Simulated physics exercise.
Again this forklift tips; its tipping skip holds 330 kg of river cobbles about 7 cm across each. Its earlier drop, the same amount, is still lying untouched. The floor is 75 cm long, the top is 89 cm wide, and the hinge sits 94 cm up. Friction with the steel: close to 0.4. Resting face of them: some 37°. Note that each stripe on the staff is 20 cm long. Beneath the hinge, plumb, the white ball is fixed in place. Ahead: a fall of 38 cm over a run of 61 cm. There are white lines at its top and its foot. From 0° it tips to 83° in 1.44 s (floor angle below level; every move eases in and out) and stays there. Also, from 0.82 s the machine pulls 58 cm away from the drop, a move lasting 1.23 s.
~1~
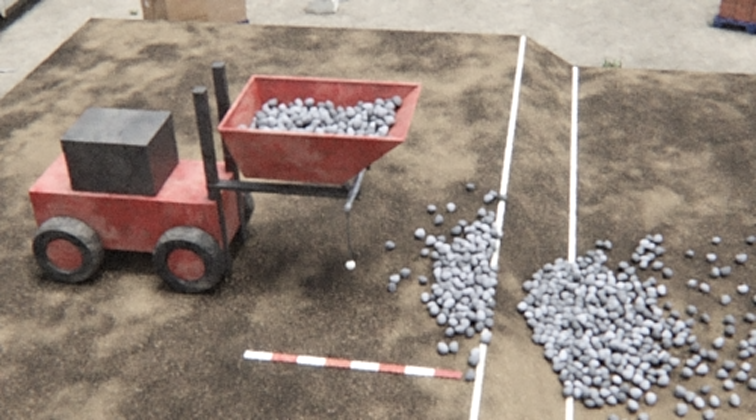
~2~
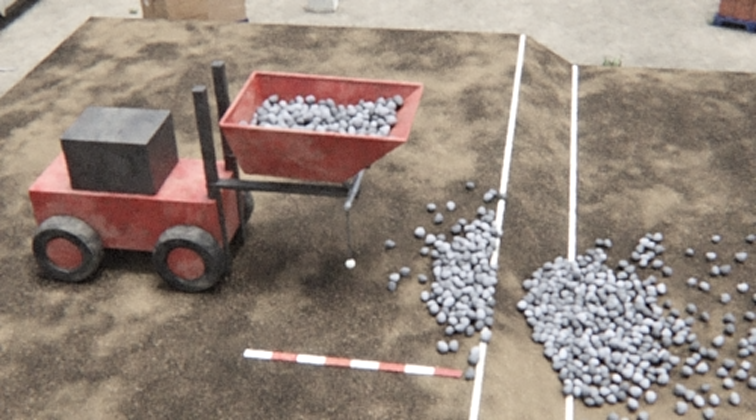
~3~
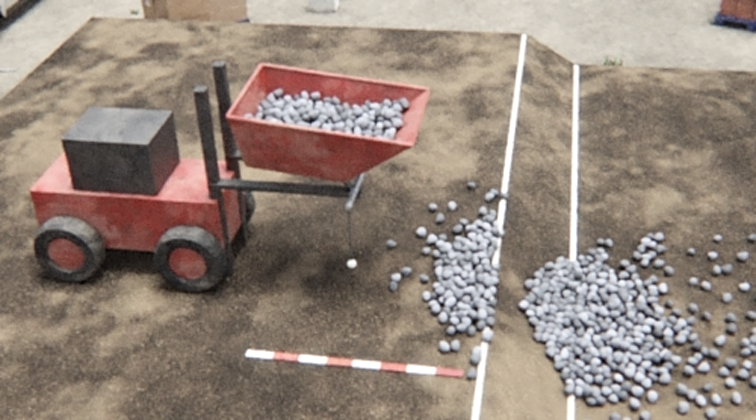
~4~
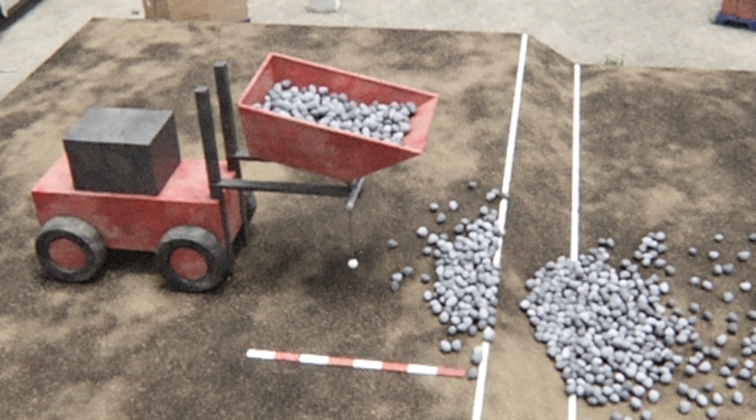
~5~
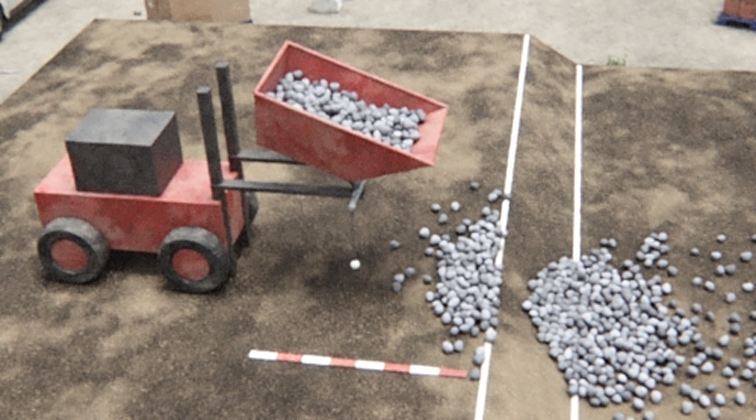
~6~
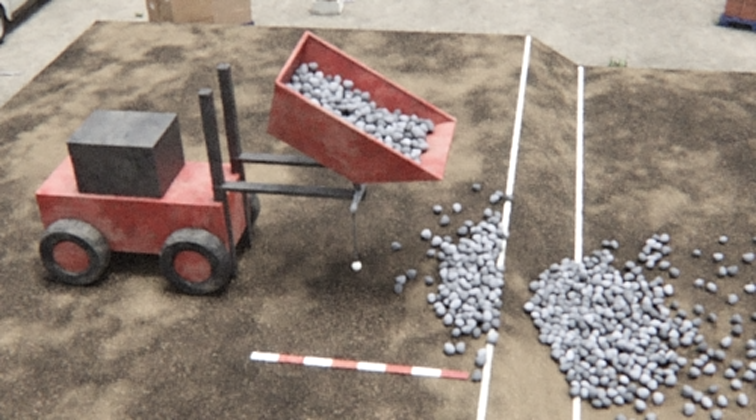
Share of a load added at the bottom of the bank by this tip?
23 %.
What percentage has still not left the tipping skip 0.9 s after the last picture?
Around 15 per cent of the load is still inside.
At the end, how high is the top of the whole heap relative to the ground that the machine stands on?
Around 22 centimetres above that ground.
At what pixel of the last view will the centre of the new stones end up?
(473, 278).
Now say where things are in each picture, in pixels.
The tipping skip is at 0°, its lip at (403, 140); the top of the load is at (382, 107). The earlier load is highest near (464, 267), 11 cm above ground level, 42 % on the top or the slope, 58 % at the foot of the bank, in the first frame.
Lip at (405, 141), floor tilted 2°, highest stones at (365, 110), in the second frame.
Lip at (413, 145), floor tilted 6°, highest stones at (317, 111), in the third frame.
Lip at (422, 153), floor tilted 13°, highest stones at (280, 98), in the fourth frame.
Lip at (433, 165), floor tilted 22°, highest stones at (290, 89), in the fifth frame.
Lip at (442, 179), floor tilted 31°, highest stones at (304, 79), in the sixth frame.
Then, 0.5 s after the last picture the floor is at 70°; in per cent of one load, 99 in the tipping skip, 43 on the top or the slope, 58 at the foot of the bank; the foremost stones are past the picture's edge.
Then, 0.9 s after the last picture the floor is at 83°; in per cent of one load, 13 in the tipping skip, 129 on the top or the slope, 58 at the foot of the bank; the foremost stones are past the picture's edge.
Then, 1.9 s after the last picture the floor is at 83°; in per cent of one load, 0 in the tipping skip, 119 on the top or the slope, 80 at the foot of the bank; the foremost stones are past the picture's edge.
Then, 4.3 s after the last picture the floor is at 83°; in per cent of one load, 0 in the tipping skip, 119 on the top or the slope, 80 at the foot of the bank; the foremost stones are past the picture's edge. Net gain at the foot of the bank, 23.
